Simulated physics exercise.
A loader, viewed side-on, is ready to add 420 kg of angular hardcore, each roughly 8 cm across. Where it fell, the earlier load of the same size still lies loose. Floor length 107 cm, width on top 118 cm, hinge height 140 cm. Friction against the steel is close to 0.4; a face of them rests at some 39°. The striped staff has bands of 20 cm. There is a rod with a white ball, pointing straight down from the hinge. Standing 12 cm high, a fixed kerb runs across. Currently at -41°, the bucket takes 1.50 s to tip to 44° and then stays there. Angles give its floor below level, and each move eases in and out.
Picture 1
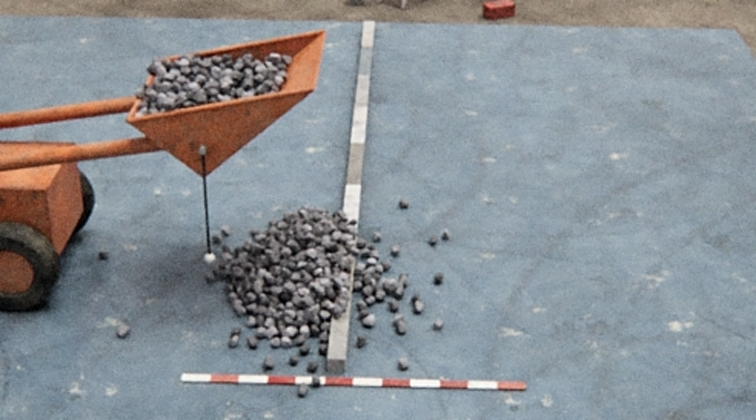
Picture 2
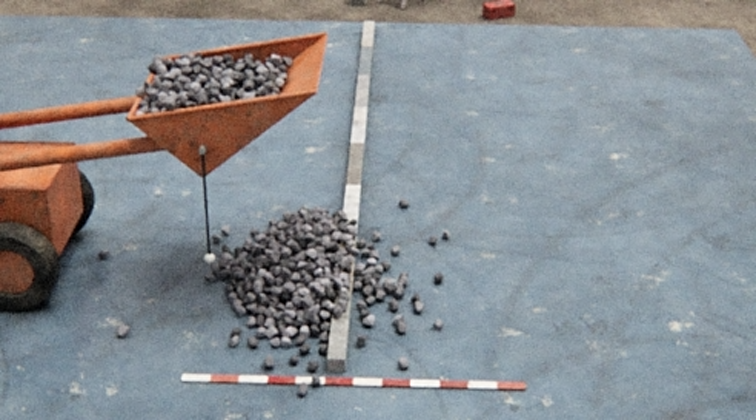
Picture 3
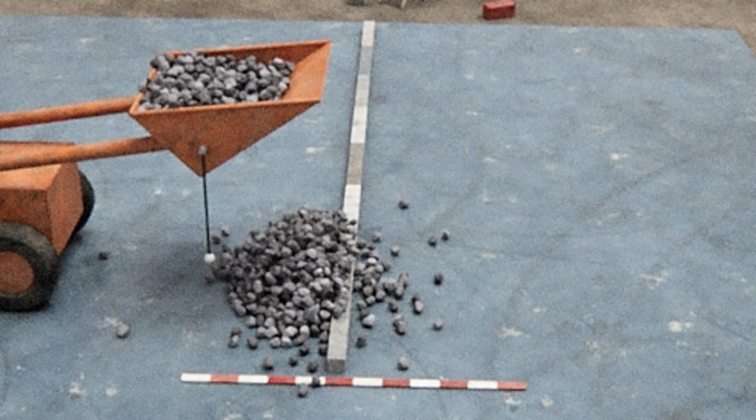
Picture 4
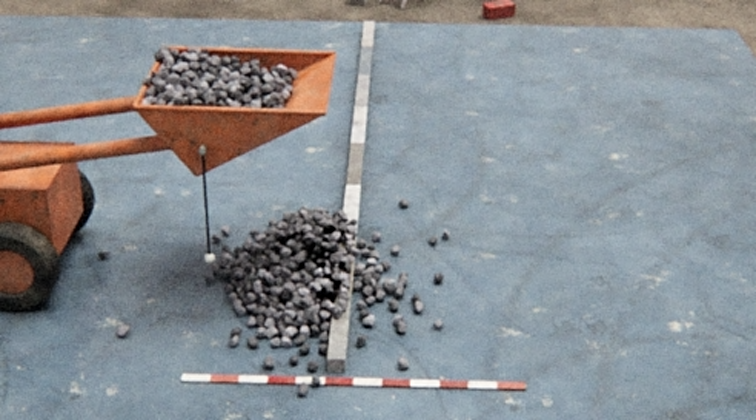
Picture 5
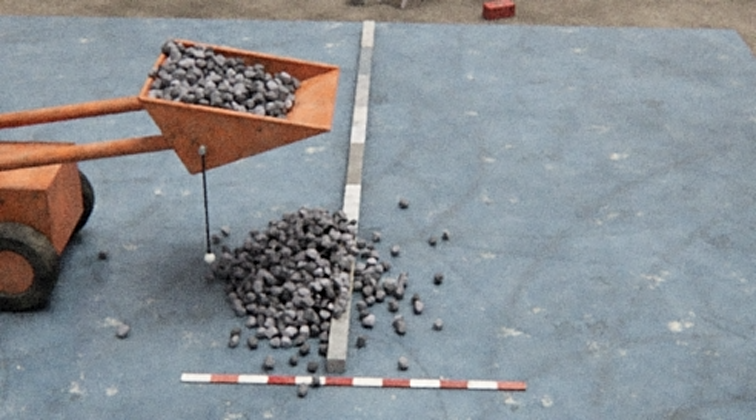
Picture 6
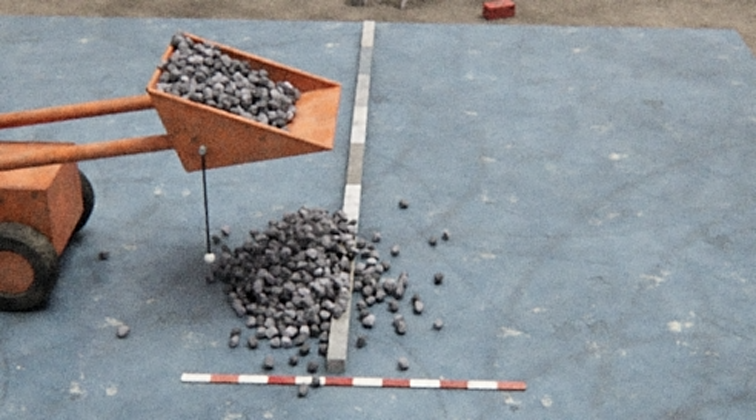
Orange bucket loaded with grey stones tilting forward, its right lip lowering above a loose stone pile lying across a kerb.
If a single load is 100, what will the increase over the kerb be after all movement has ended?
The increase will be around 64 per cent.
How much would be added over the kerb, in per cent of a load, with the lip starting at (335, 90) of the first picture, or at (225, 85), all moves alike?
Around 90 and 0 percent respectively.
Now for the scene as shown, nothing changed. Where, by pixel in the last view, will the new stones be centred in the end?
Roughly at pixel (369, 263).
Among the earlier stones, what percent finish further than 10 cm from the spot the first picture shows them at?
Close to 5 per cent.
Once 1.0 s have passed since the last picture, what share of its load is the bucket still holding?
About 50 percent is still in there.
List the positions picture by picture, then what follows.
In the first picture, lip at (314, 89), floor tilted -41°, highest stones at (222, 65). The earlier load is highest near (309, 236), 33 cm above ground level, 92 % on this side of the kerb, 8 % over the kerb.
In the second picture, lip at (316, 92), floor tilted -39°, highest stones at (195, 69).
In the third picture, lip at (320, 100), floor tilted -35°, highest stones at (190, 64).
In the fourth picture, lip at (326, 113), floor tilted -29°, highest stones at (178, 58).
In the fifth picture, the bucket is at -20°, its lip at (330, 130); the top of the load is at (177, 52).
In the sixth picture, the bucket is at -11°, its lip at (332, 149); the top of the load is at (183, 48).
Then, 0.5 s after the last picture the floor is at 30°; in per cent of one load, 100 in the bucket, 93 on this side of the kerb, 8 over the kerb; the foremost stones are at (425, 277).
Then, 1.0 s after the last picture the floor is at 44°; in per cent of one load, 52 in the bucket, 138 on this side of the kerb, 10 over the kerb; the foremost stones are at (425, 277).
Then, 1.4 s after the last picture the floor is at 44°; in per cent of one load, 8 in the bucket, 146 on this side of the kerb, 46 over the kerb; the foremost stones are at (450, 287).
Then, 4.1 s after the last picture the floor is at 44°; in per cent of one load, 0 in the bucket, 128 on this side of the kerb, 72 over the kerb; the foremost stones are at (519, 276). Net gain over the kerb, 64.
